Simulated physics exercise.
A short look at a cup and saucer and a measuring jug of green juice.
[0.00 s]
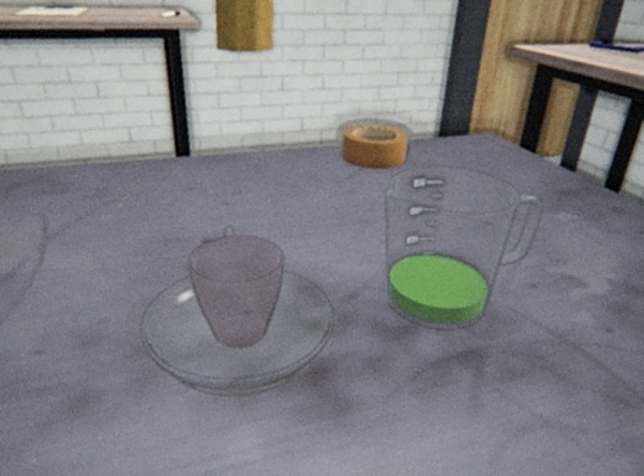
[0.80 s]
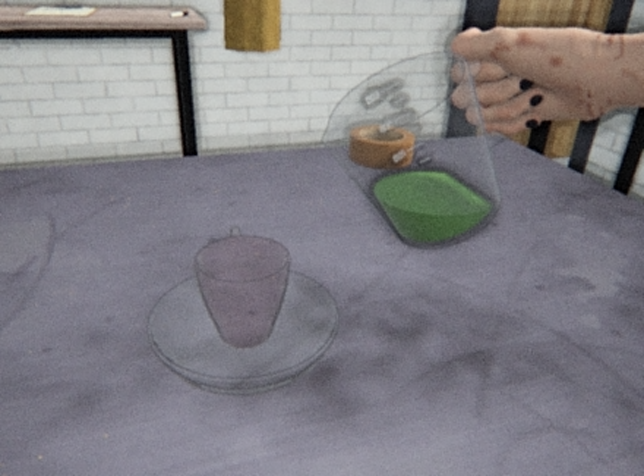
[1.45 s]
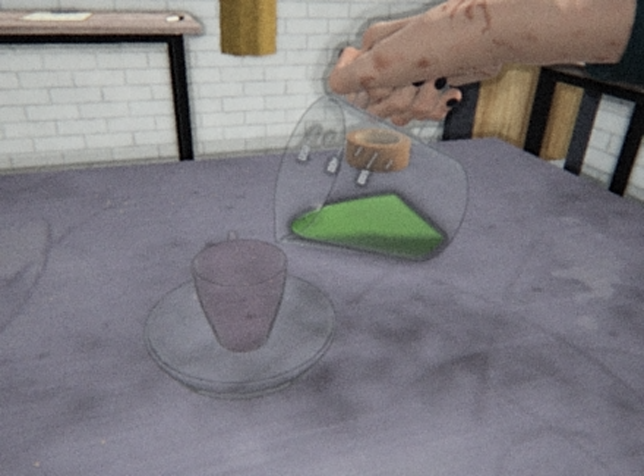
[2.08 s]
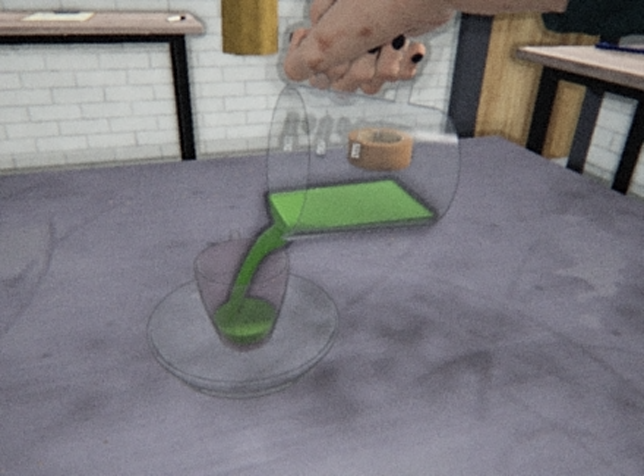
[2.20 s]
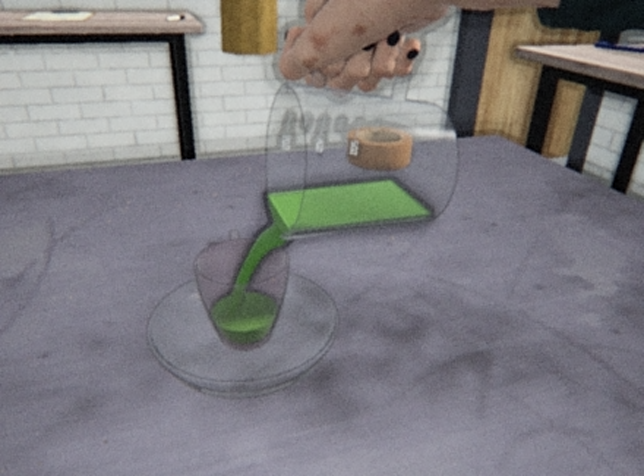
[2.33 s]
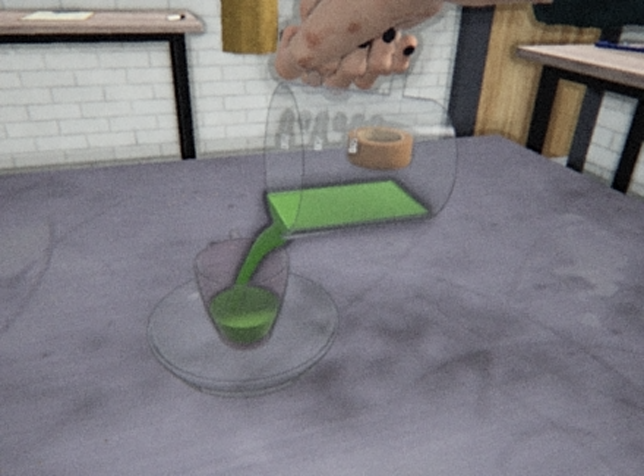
A hand lifts a measuring jug, tilts it left and pours green juice into a cup.
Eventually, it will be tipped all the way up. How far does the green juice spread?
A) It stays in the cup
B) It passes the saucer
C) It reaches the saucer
Option A: It stays in the cup.
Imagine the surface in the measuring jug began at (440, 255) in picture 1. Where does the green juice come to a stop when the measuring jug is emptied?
In that case: Reaches the saucer.
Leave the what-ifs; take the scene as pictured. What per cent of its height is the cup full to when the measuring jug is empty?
Roughly 60 in a hundred.
After 2.8 s, the cup is about half full; the saucer is dry.
After 3.1 s, the cup is about two thirds full; the saucer is dry.
After 4.3 s, the cup is about two thirds full; the saucer is dry.
